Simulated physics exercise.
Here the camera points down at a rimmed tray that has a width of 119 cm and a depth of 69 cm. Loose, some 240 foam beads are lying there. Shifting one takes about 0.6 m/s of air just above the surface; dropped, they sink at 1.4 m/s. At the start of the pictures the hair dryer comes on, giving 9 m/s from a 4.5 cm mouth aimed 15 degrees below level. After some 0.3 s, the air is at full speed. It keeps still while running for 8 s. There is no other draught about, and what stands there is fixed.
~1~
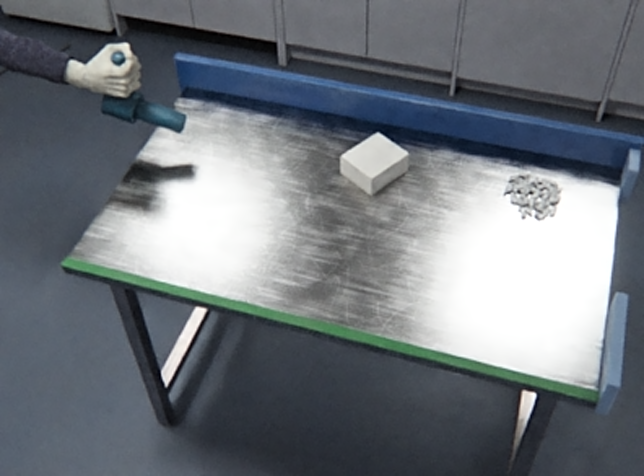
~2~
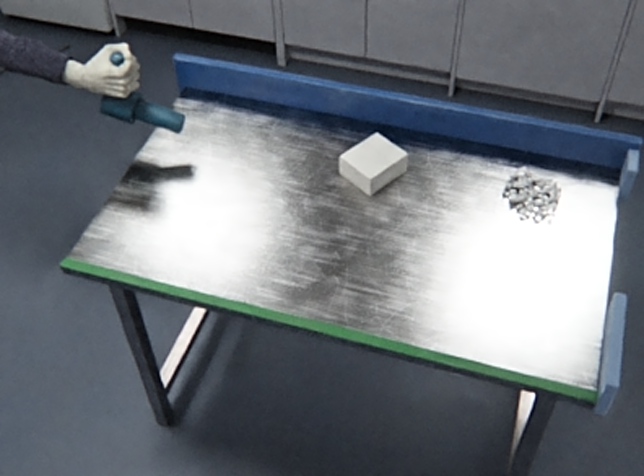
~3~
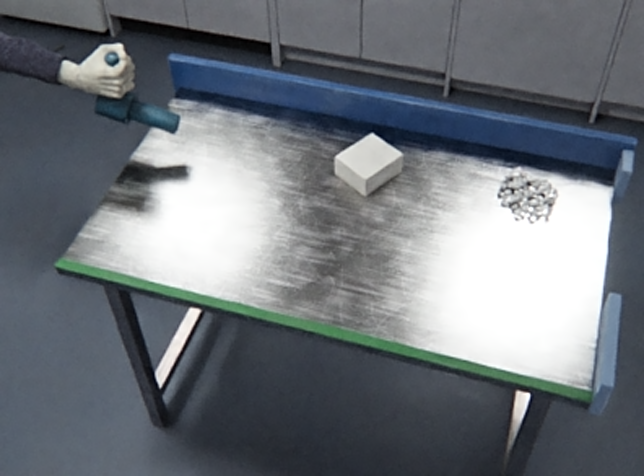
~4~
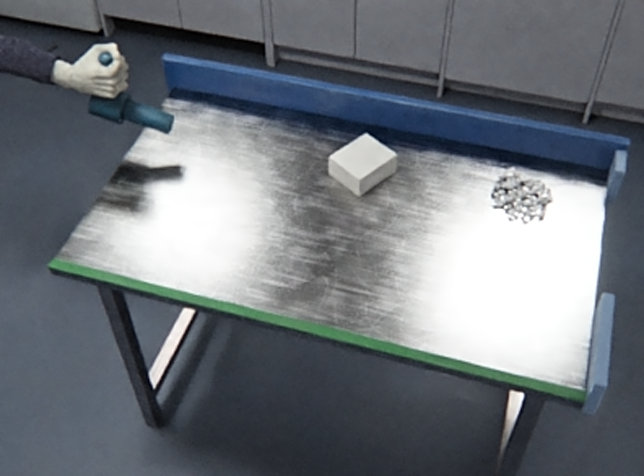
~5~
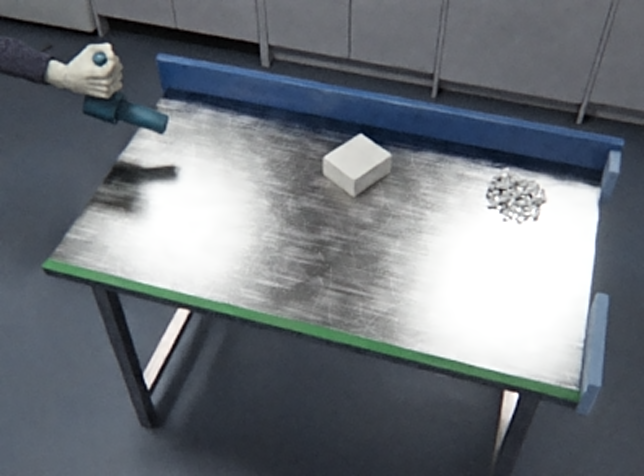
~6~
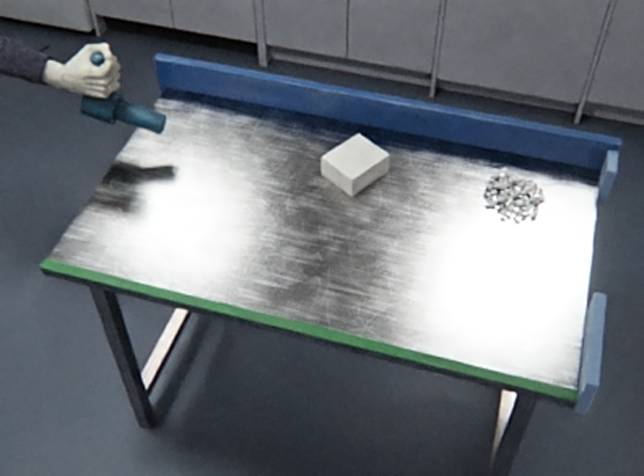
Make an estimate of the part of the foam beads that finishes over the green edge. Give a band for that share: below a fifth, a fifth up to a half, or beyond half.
It's not up to a fifth.
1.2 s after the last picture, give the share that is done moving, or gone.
It comes to some 0 per cent.
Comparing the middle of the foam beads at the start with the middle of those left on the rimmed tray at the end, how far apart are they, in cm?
Around 10 cm, I reckon.
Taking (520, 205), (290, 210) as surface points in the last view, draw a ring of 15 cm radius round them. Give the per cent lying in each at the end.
Estimates in listed order: 70 %; 0 %.
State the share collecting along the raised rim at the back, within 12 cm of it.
I'd put it at about 30 percent.
Then, 1.2 s after the last picture the count stands so, 0 % are over the green edge; the middle of those still in play is near (518, 193).
Then, 2.2 s after the last picture the count stands so, 0 % are over the green edge; the middle of those still in play is near (533, 197).
Then, 4.1 s after the last picture the count stands so, 0 % are over the green edge; the middle of those still in play is near (552, 193).
Then, 7.7 s after the last picture, at the end, 0 % are over the green edge; the middle of those still in play is near (556, 195).
